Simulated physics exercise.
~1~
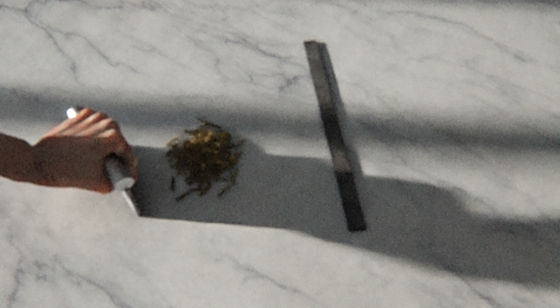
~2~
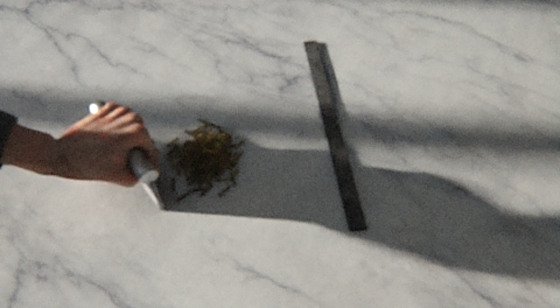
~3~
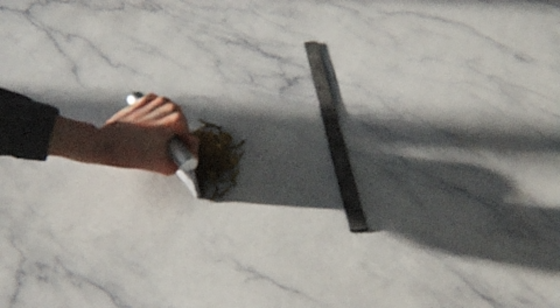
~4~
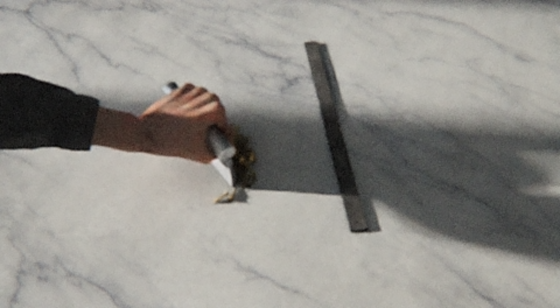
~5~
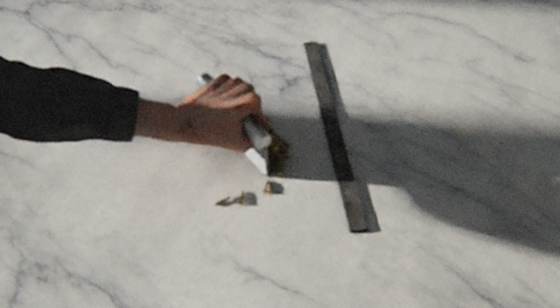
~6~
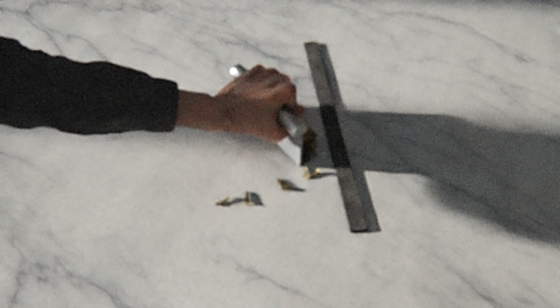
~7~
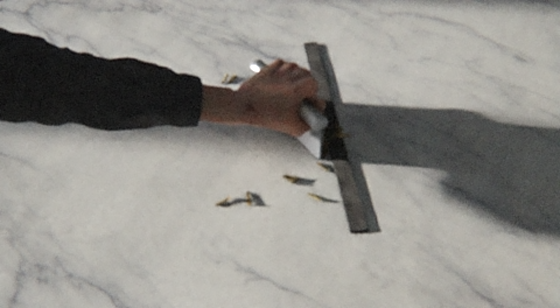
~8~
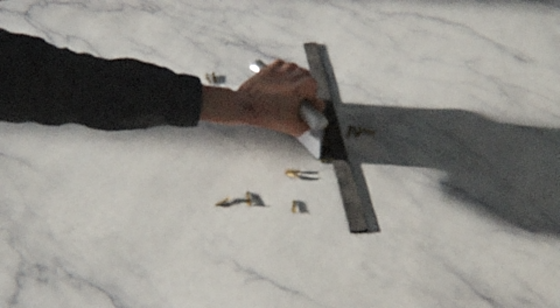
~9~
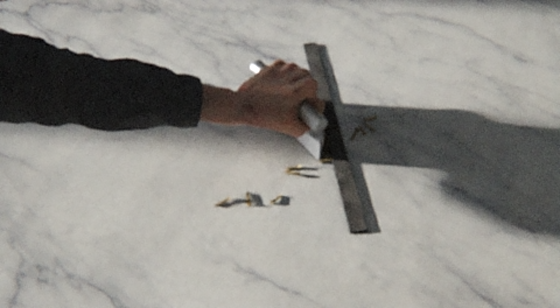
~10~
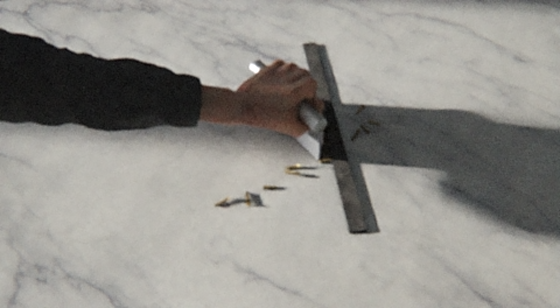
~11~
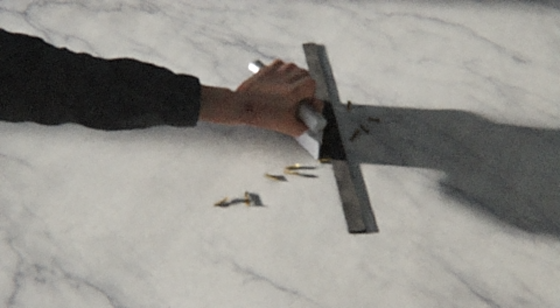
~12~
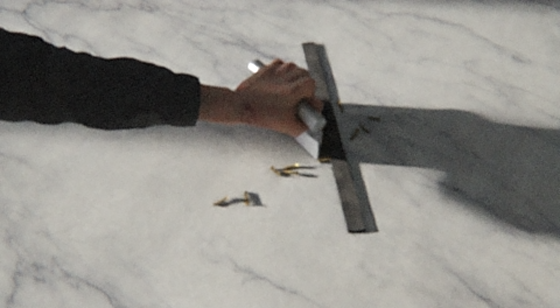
On a pale marble surface, a hand pushed a scraper rightwards into a small heap of brass-coloured screws, leaving some behind, and stopped against a dark strip lying across the path, with a few pieces beyond the strip and others scattered before it.
